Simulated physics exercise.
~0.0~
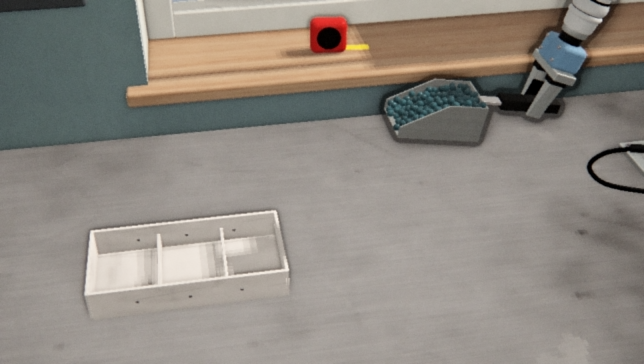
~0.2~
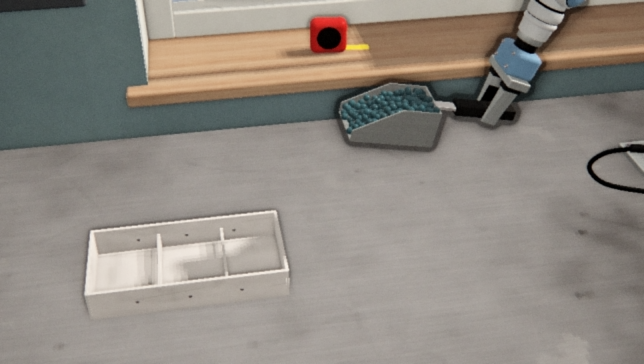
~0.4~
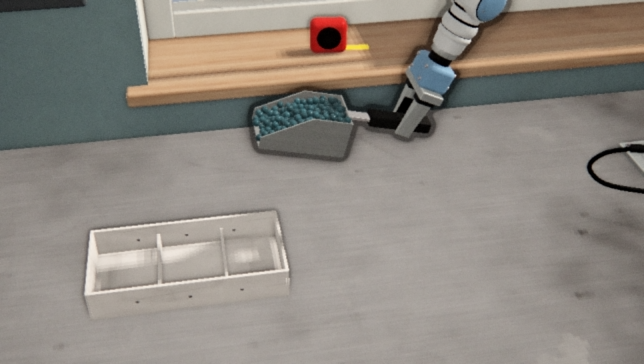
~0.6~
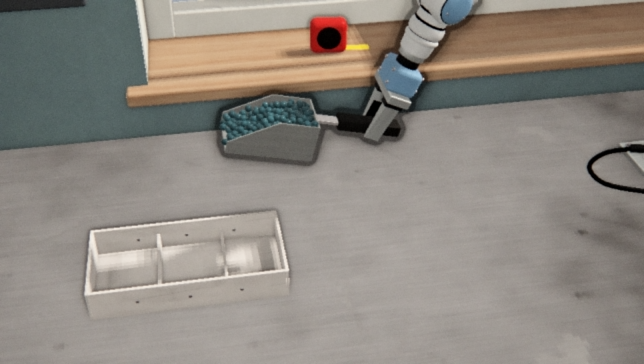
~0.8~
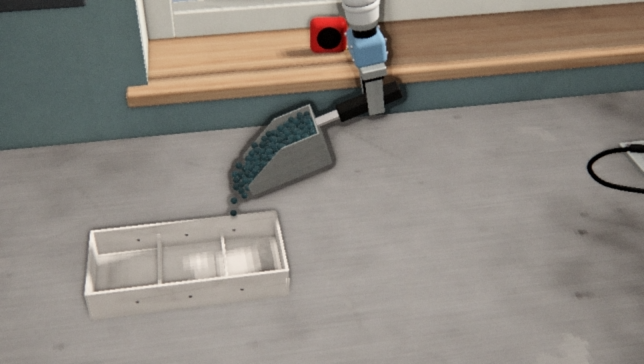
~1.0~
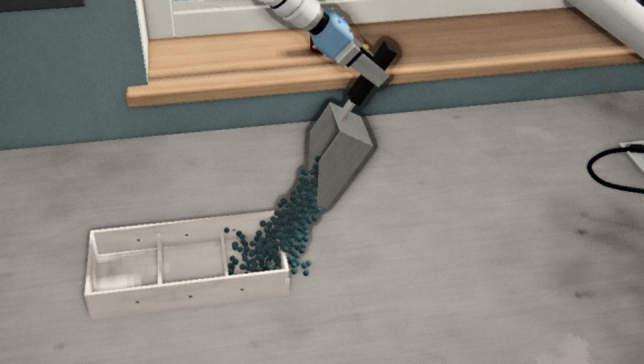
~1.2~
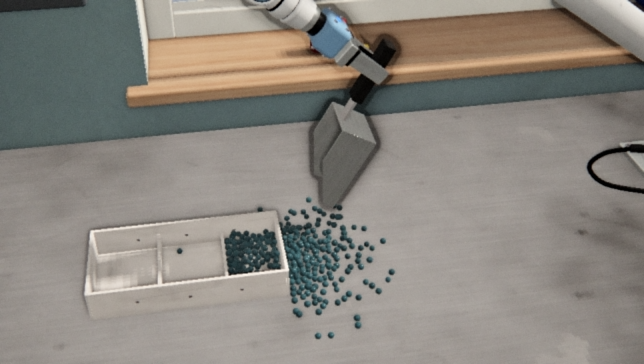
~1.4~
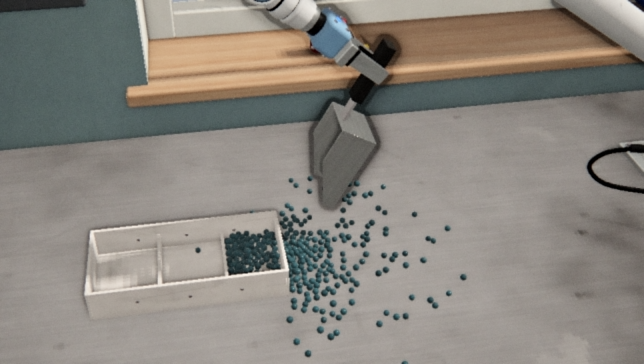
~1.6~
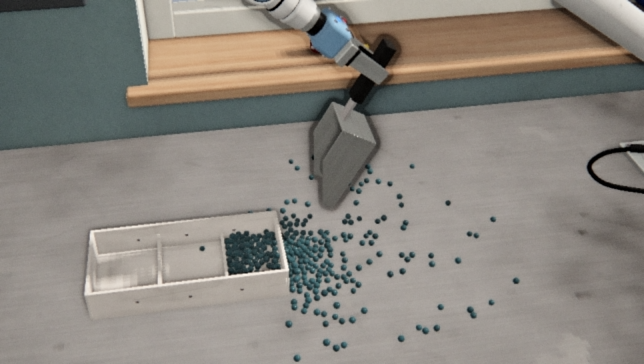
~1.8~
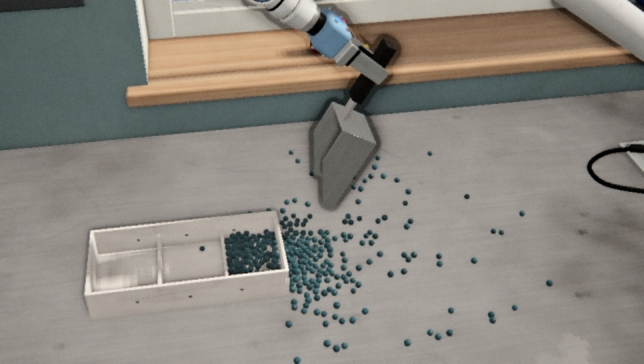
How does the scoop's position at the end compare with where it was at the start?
It starts farther right, held roughly level near the wooden ledge, and ends farther left and slightly lower in view, tipped steeply just beyond the box's right end.
Robot arm moving a scoop of teal beads left, tipping it, pouring some into a box's right compartment and scattering many outside.
